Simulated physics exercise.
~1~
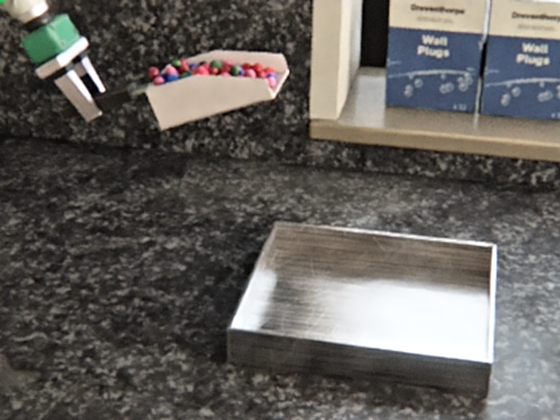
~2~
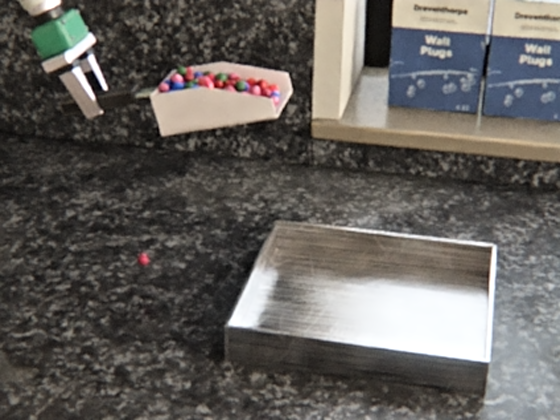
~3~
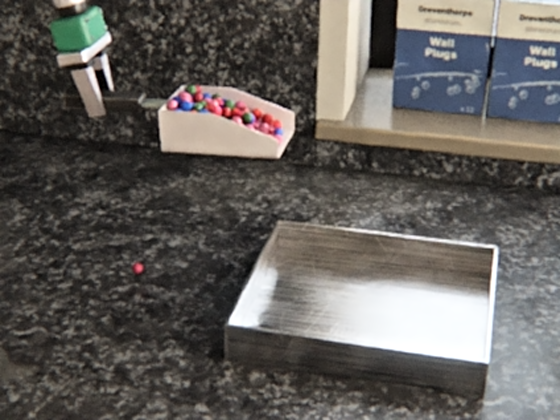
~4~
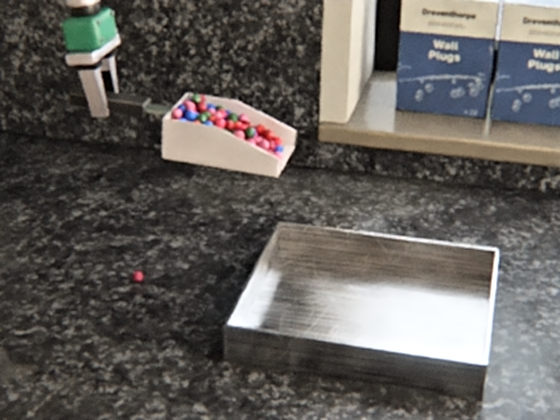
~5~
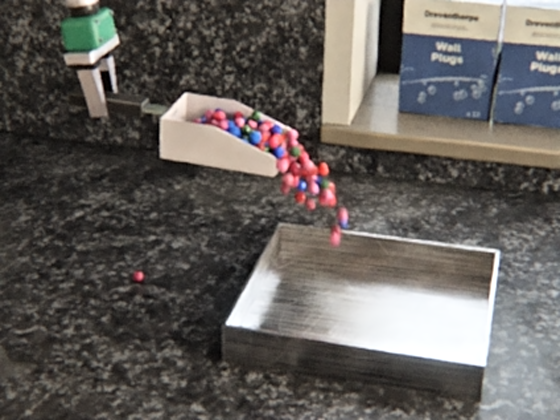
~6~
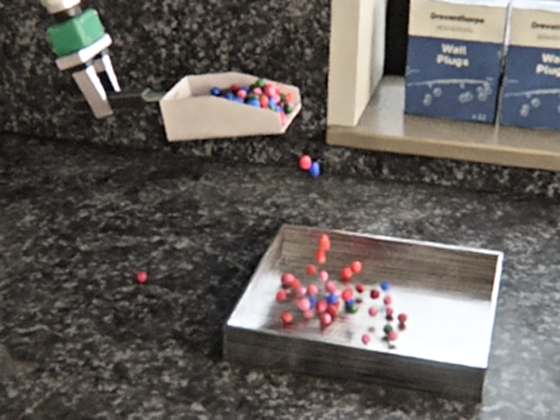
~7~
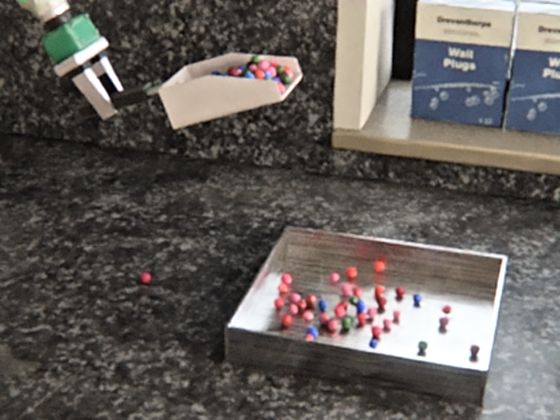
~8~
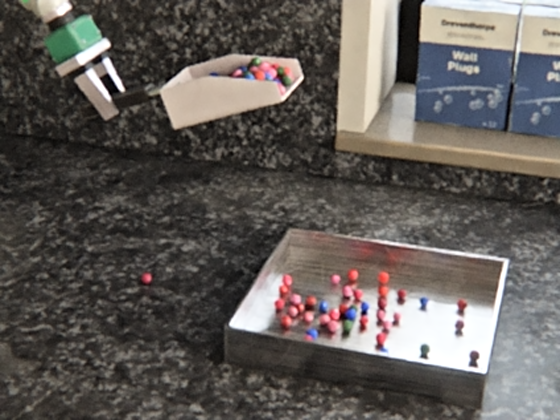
On a dark speckled stone counter, seen from the side and slightly above, a gripper with a green band holds a pale open scoop of small colourful balls at the upper left. A shallow metal tray sits at the lower right, and blue and white boxes of wall plugs stand on a shelf behind. The scoop lowers and levels out, and one red ball lies on the counter. Tipping further, it spills a stream of balls rightward into the tray. It then rises and tilts back, ending still with many balls aboard, others scattered across the tray, and the red one left outside.
